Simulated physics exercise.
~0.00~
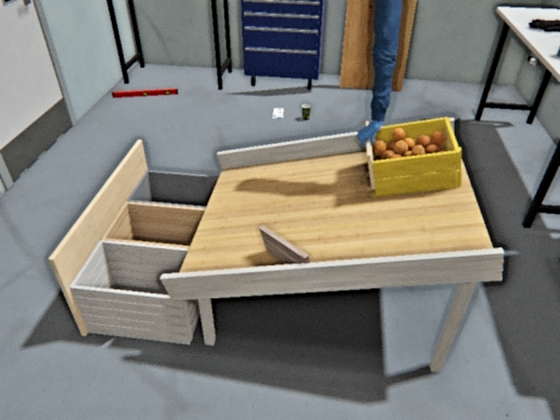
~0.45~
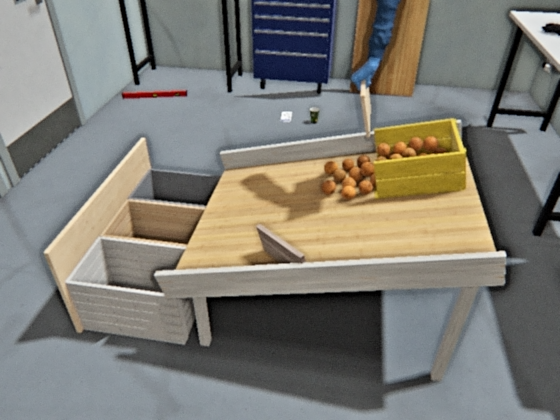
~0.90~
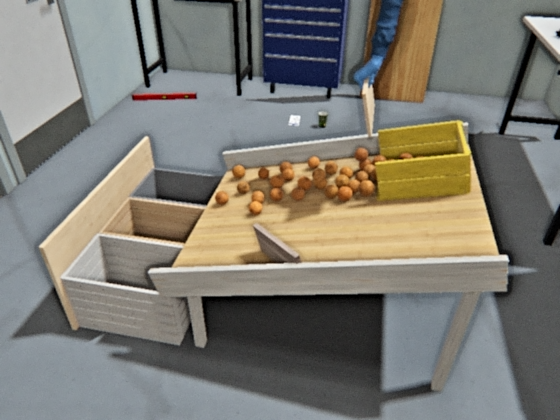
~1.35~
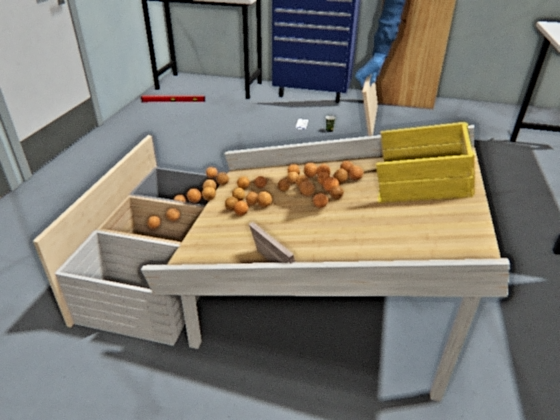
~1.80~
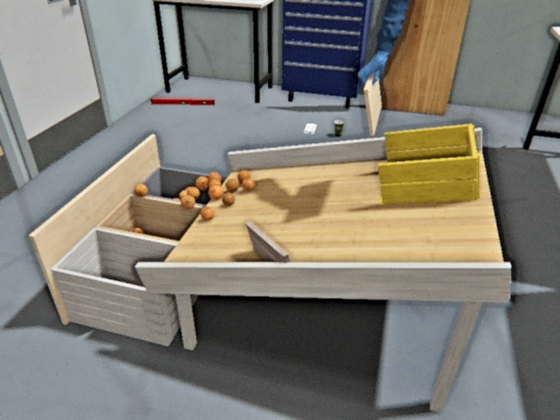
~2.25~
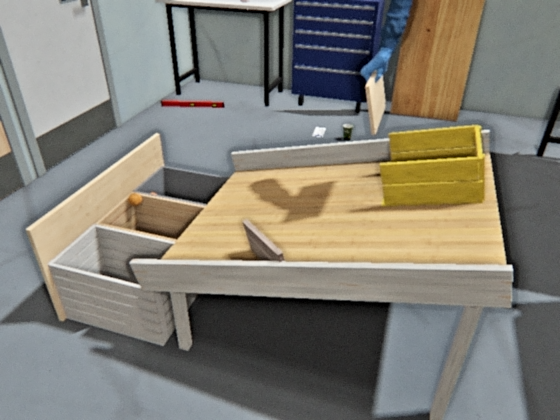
In a workshop, onions roll left down a sloped table into bins below.
